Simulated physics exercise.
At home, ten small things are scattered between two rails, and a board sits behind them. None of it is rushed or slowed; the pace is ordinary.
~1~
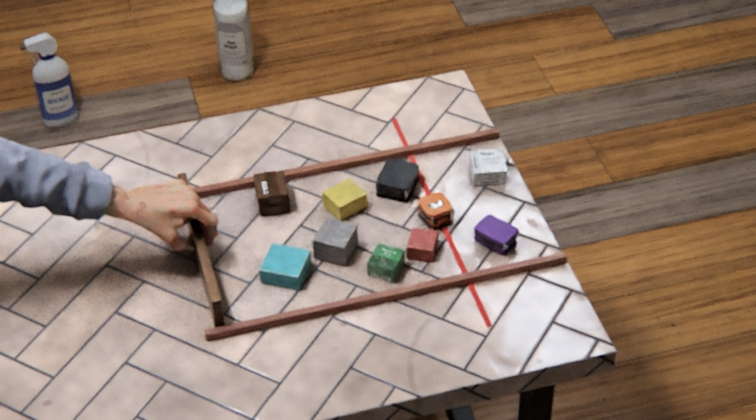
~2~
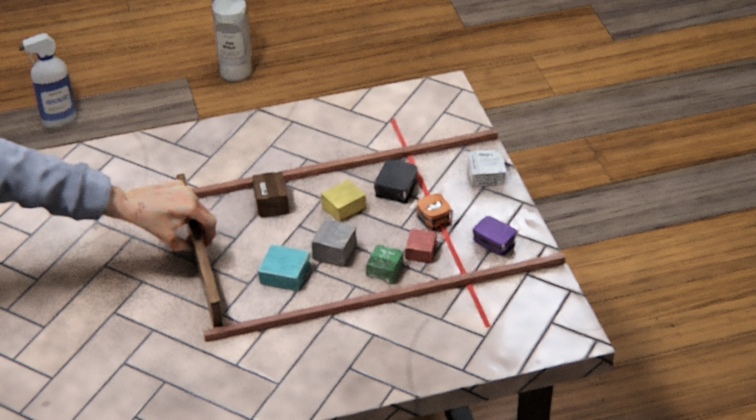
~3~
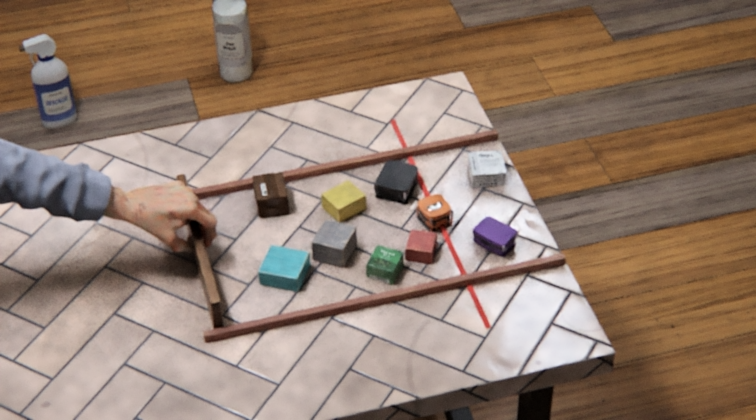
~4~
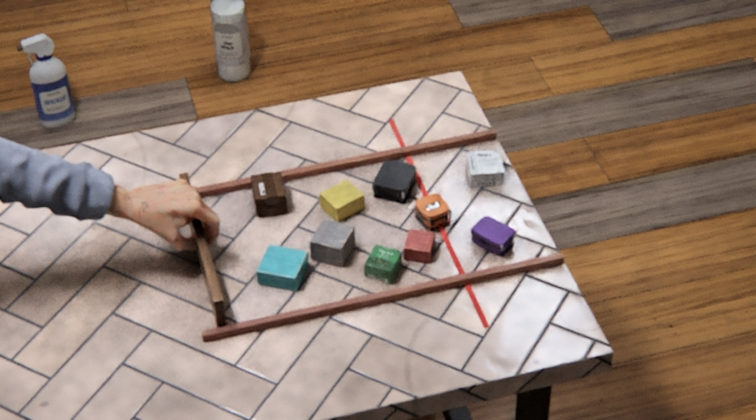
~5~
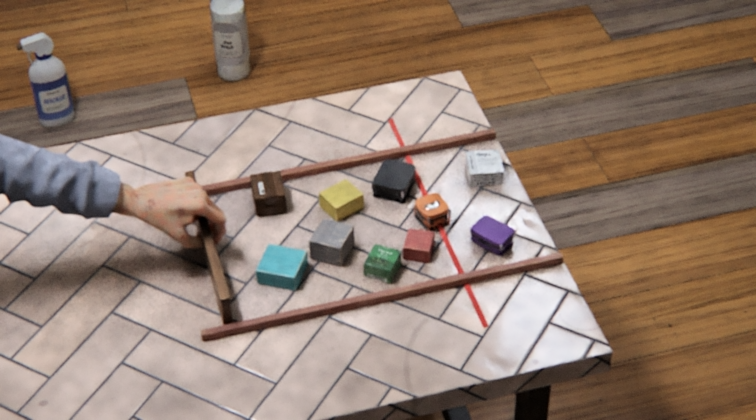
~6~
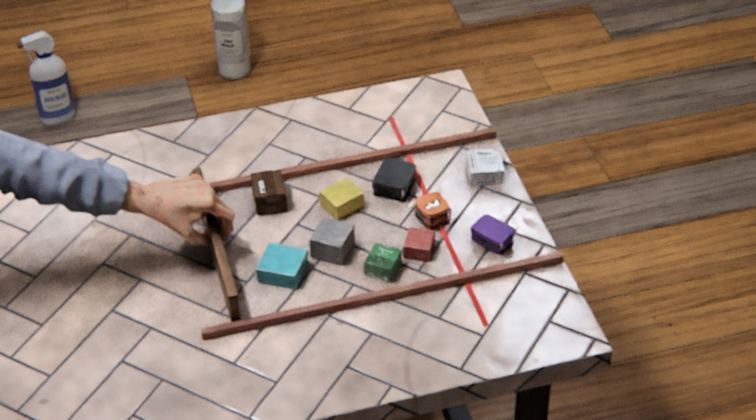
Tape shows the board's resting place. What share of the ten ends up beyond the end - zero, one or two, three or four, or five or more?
From what happens, the ones that come off the end make zero in total.
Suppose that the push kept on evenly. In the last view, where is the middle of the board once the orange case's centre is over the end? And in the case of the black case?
The orange case gives roughly (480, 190), the black case roughly (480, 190).
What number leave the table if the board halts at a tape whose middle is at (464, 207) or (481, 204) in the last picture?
So it's 1 the first time and 3 the second time.
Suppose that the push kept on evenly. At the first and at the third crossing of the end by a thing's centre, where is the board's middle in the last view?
(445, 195), then (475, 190).
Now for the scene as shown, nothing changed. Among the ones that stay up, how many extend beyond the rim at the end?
So the number is 1.
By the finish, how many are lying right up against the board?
Count recorded: 5.
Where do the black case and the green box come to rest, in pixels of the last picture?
The black case at (462, 158), the green box at (474, 258).
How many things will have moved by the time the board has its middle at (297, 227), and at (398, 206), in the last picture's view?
First 3, then 9.
Soon after, none off yet; white box at rest near (485, 166); purple case at rest near (493, 235); orange case at rest near (432, 211).
Then, none off yet; white box at rest near (485, 166); purple case moved a little near (506, 234); orange case moved about its own width near (455, 205).
At rest, the number that fall off is zero.
